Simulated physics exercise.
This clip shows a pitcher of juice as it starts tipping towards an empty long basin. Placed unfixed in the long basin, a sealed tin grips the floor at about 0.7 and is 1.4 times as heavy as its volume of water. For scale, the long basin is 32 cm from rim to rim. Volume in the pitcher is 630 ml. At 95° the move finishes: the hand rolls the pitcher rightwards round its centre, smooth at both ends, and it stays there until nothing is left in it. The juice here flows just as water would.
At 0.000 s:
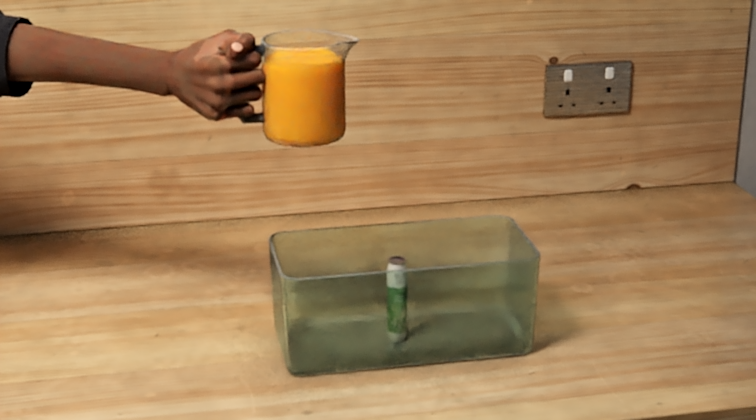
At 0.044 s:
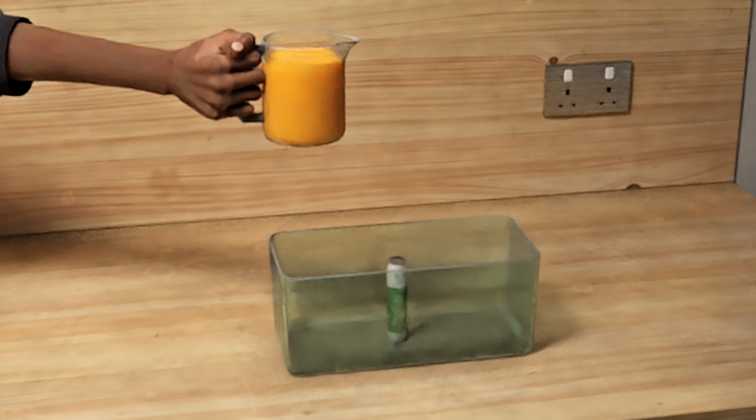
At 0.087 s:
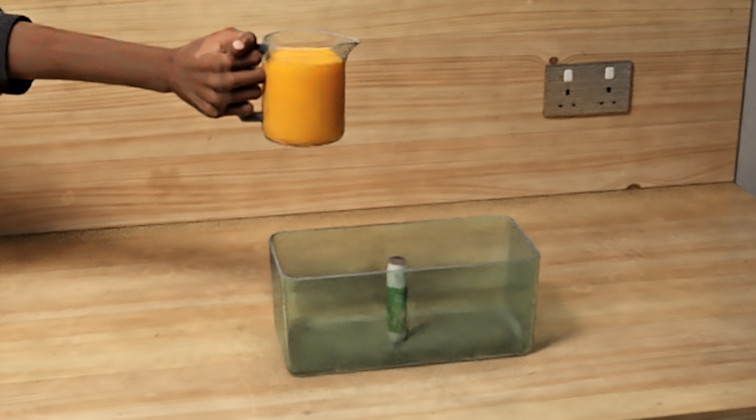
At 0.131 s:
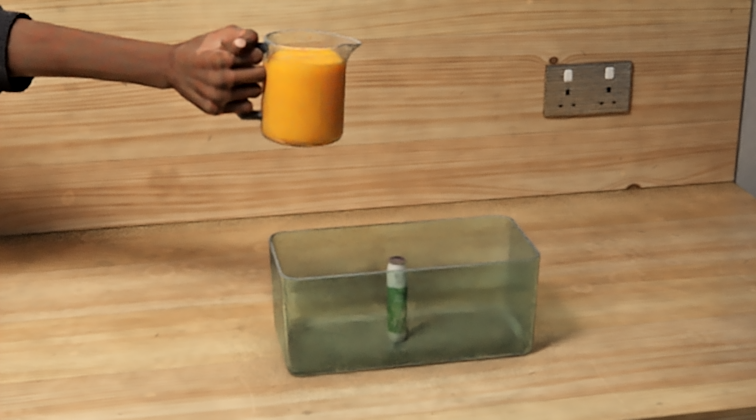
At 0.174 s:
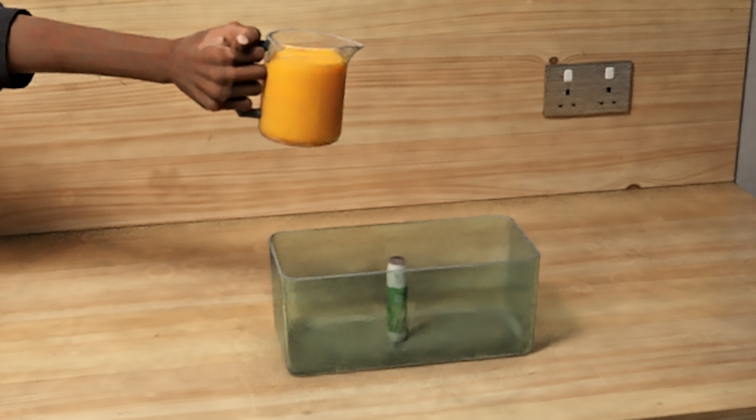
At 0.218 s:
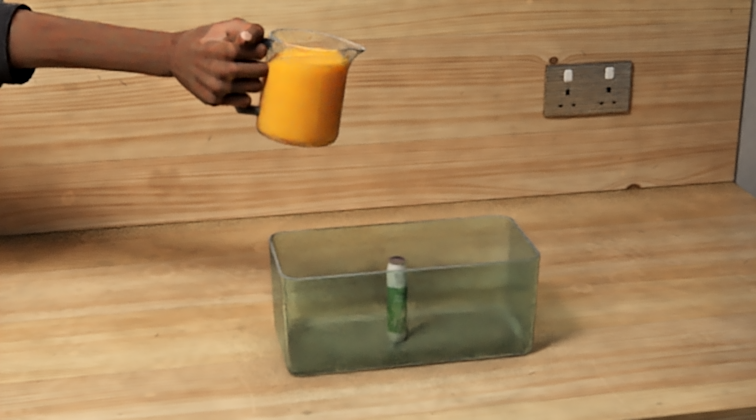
A glass pitcher of orange juice, gripped by a hand reaching in from the left, hangs upright and almost still above an empty green-tinted glass basin with a small green tin. The hand then gradually tilts the pitcher slightly rightwards, its spout dipping a little while the juice stays inside.
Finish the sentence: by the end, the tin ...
By the end, the tin is still upright.
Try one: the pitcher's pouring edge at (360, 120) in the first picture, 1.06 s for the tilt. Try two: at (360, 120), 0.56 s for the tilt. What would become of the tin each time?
Trial 1 - tin stays standing; trial 2 - tin stays standing.
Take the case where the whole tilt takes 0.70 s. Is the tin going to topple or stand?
Outcome - the tin remains standing.
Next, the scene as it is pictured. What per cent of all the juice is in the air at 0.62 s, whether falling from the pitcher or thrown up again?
It comes to about 12 percent.
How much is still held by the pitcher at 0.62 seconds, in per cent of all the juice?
I'd put it near 88 percent.
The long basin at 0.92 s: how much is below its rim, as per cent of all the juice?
My estimate is about 28 percent.
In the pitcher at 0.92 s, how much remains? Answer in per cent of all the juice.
I'd estimate some 42 per cent.
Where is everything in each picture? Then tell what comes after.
It leans 0°; its right rim is at (359, 38); the juice meets the walls at (264, 58) and (341, 54); the long basin's rim runs from (275, 257) to (525, 237); the tin's top is at (397, 264), in the first frame.
It leans 0°; its right rim is at (359, 39); the juice meets the walls at (264, 58) and (342, 54), in the second frame.
It leans 2°; its right rim is at (360, 40); the juice meets the walls at (264, 58) and (342, 54), in the third frame.
It leans 4°; its right rim is at (362, 42); the juice meets the walls at (266, 58) and (342, 54), in the fourth frame.
It leans 6°; its right rim is at (363, 44); the juice meets the walls at (267, 58) and (345, 55), in the fifth frame.
It leans 10°; its right rim is at (366, 48); the juice meets the walls at (268, 59) and (348, 55), in the sixth frame.
After 0.62 s the tilt is 60° and 87 per cent is still to pour; the tin stands where it began.
After 0.92 s the tilt is 91° and 43 per cent is still to pour; the tin stands where it began.
After 1.22 s the tilt is 95° and 11 per cent is still to pour; the tin stands where it began.
After 1.56 s the tilt is 95° and 3 per cent is still to pour; the tin stands where it began.
In the end the tin stands where it began.
